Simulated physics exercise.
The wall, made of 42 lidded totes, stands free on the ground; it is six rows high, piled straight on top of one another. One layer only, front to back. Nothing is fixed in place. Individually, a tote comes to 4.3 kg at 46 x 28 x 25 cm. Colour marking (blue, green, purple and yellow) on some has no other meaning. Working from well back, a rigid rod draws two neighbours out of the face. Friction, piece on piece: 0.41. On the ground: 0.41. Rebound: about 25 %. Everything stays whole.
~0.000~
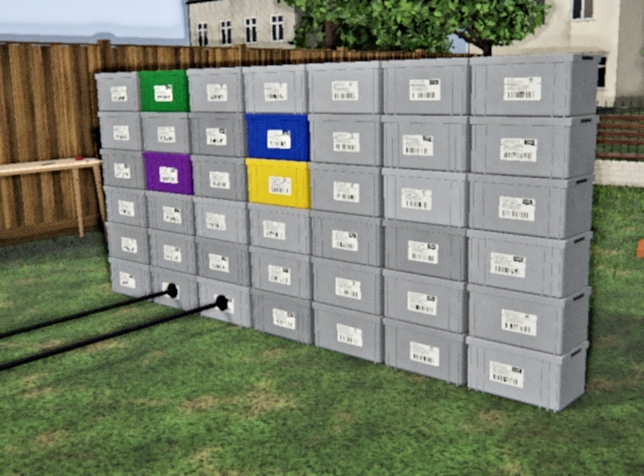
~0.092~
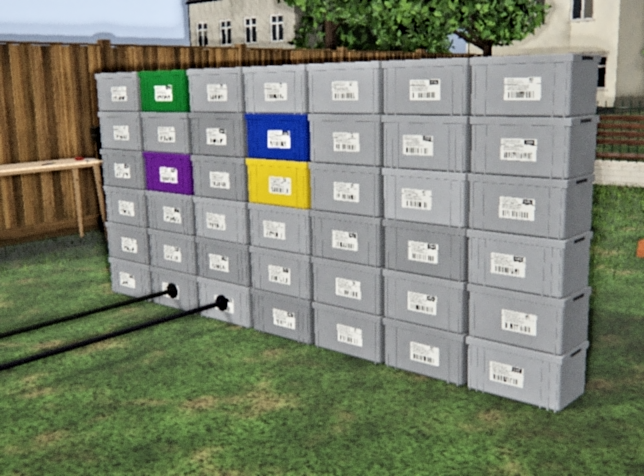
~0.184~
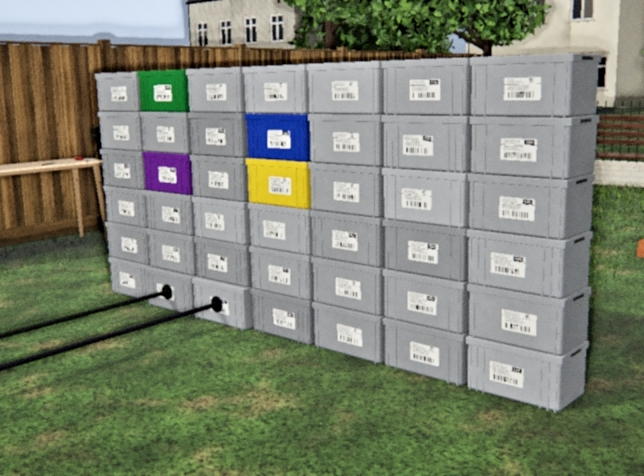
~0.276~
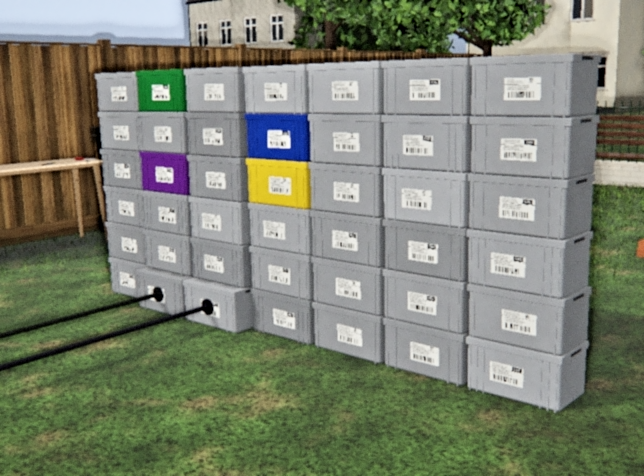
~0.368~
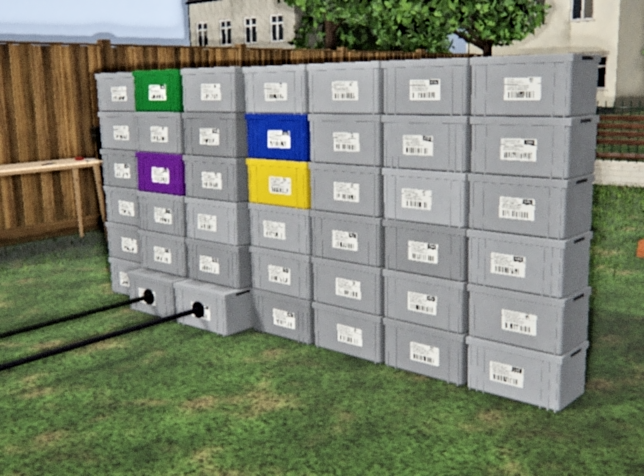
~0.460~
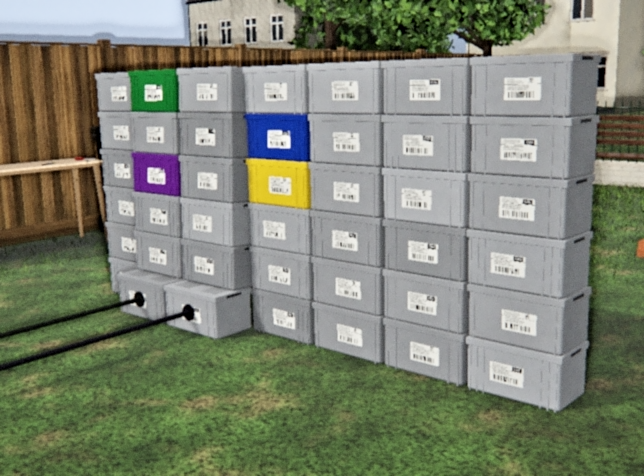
At the start, a wall of mostly grey lidded totes stands still on grass, two black rods reaching from the left to two neighbouring bottom totes. The rods then draw that pair slowly out of the face, and the totes stacked above, including the green and purple ones, shift forward by less.
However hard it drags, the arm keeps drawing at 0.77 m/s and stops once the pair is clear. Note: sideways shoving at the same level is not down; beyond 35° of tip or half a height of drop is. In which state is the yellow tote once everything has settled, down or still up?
In the end the yellow tote is still up.
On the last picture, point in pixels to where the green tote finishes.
I'd place it at about (339, 238) in the final view.
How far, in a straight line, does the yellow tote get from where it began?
Roughly 0 centimetres.
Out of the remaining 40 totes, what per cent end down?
25 %.
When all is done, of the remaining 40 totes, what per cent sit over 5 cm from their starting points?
Displaced: 25 %.
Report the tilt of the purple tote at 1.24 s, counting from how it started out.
Some 60°.
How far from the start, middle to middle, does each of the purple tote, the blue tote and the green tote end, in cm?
Purple 80 cm, blue 0 cm, green 210 cm.
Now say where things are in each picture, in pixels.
In the first picture (pixels give the middle of a visible side), pulled tote (186, 285) not yet moving; yellow tote (276, 184); purple tote (166, 174); green tote (161, 92); none of the others has stirred.
Pulled tote (186, 285) not yet moving; yellow tote (276, 184), in the second picture.
Pulled tote (181, 287) 42 mm out; yellow tote (276, 184), in the third picture.
Pulled tote (172, 289) 11 cm out; yellow tote (276, 184); purple tote (162, 173) 32 mm from its place; movement in 10 of them, in the fourth picture.
Pulled tote (162, 291) 18 cm out; yellow tote (276, 184); purple tote (158, 174) 6 cm from its place; movement in 10 of them, in the fifth picture.
Pulled tote (153, 294) 25 cm out; yellow tote (276, 184); purple tote (154, 174) 9 cm from its place; green tote (151, 92) 7 cm from its place; movement in 10 of them, in the sixth picture.
After 0.92 s, none of the 40 other totes down, 10 disturbed; yellow tote unmoved; purple tote 21° from how it stood, 8 cm lower.
After 1.24 s, 10 of the 40 other totes down; yellow tote unmoved; purple tote 62° from how it stood, 56 cm lower.
In the end (2.3 s), 10 of the 40 other totes down; yellow tote unmoved; purple tote on its side; green tote on its side. From the last view, middles, yellow tote near (294, 181), purple tote near (221, 276).
